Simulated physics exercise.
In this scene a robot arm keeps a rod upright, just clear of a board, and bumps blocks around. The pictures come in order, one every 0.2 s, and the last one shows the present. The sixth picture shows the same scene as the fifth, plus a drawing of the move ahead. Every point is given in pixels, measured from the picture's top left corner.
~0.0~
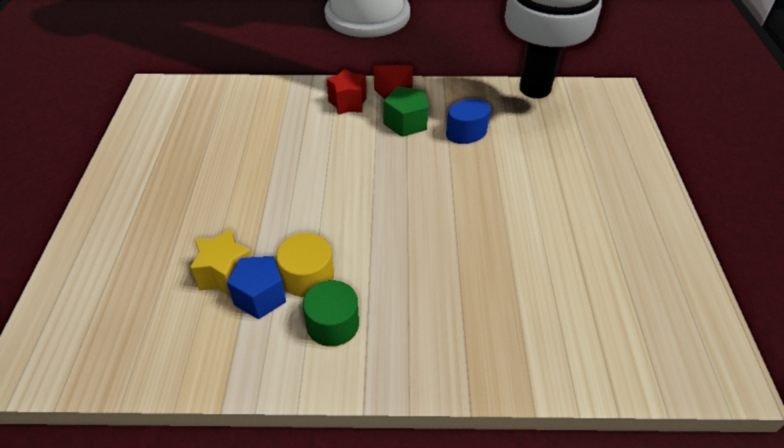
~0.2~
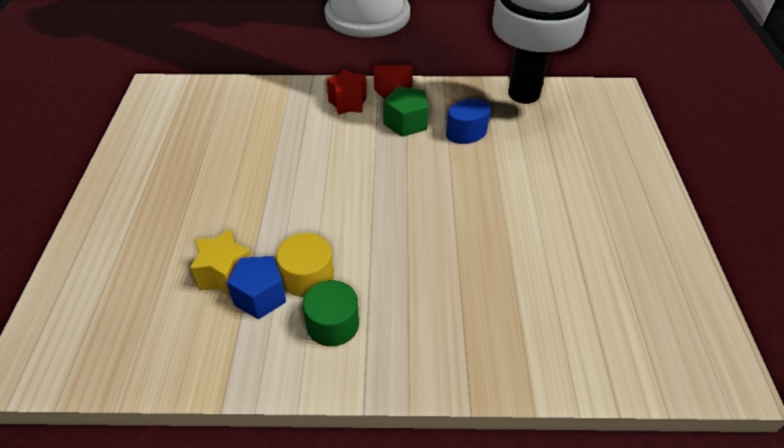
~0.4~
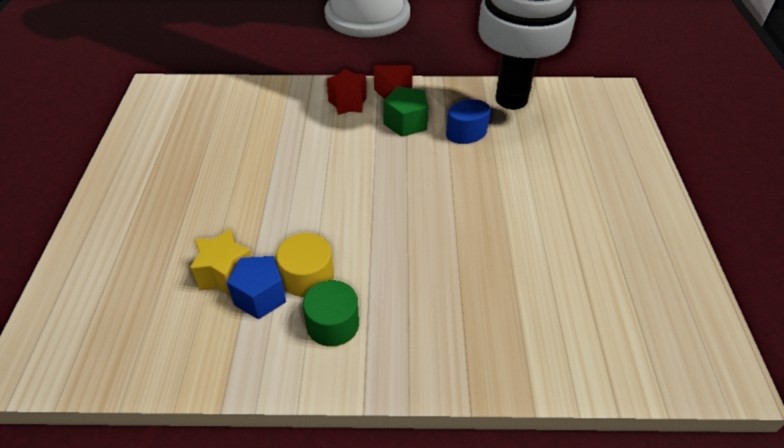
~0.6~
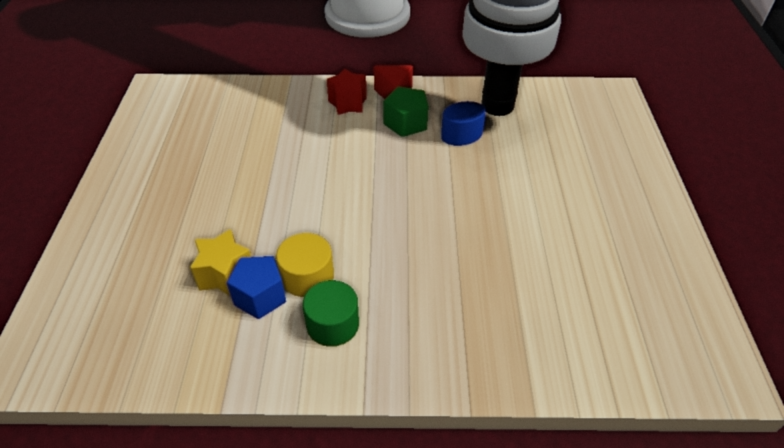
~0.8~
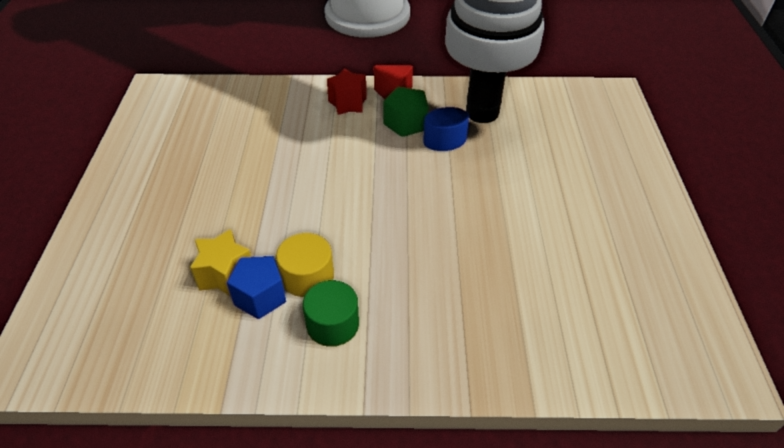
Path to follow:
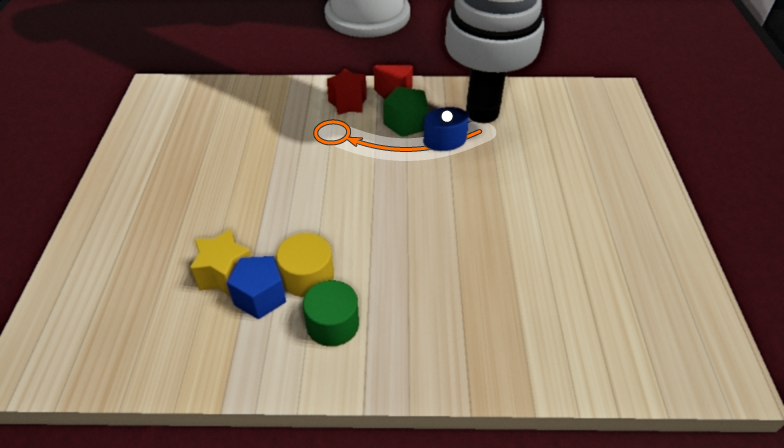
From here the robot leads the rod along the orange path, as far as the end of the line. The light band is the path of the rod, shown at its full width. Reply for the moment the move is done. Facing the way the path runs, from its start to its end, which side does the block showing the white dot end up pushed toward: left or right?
It's pushed left.
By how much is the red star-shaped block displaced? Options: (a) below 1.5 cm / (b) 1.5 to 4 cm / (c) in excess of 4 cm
(a)
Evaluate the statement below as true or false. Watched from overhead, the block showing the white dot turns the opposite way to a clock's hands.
That is true.
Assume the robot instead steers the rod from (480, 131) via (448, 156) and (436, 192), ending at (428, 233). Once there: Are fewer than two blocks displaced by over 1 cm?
Short answer: Yes.
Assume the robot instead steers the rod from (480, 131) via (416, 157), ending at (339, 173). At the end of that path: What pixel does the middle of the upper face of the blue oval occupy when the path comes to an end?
I expect it at (329, 127).
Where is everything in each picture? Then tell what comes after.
In the first picture, tip of the rod at (535, 90), middles of tops, red star-shaped block at (347, 80), green pentagonal block at (407, 99), blue oval at (470, 109).
In the second picture, rod at (524, 95), nothing pushed.
In the third picture, rod at (511, 101), nothing pushed.
In the fourth picture, rod at (498, 107), blue oval at (464, 111).
In the fifth picture, rod at (482, 114), red star-shaped block at (347, 80), green pentagonal block at (407, 99), blue oval at (447, 116).
The line goes from (480, 131) through (434, 147) and (380, 147) to (332, 132); the dot is on the blue oval.
The first path, step by step. One third of the way, rod at (434, 130); blue oval at (395, 127), turned 20° clockwise.
Two thirds of the way, rod at (379, 130); blue oval at (339, 131).
At the end, rod at (331, 115); red star-shaped block unmoved; green pentagonal block unmoved; blue oval at (306, 129), turned 60° anticlockwise.
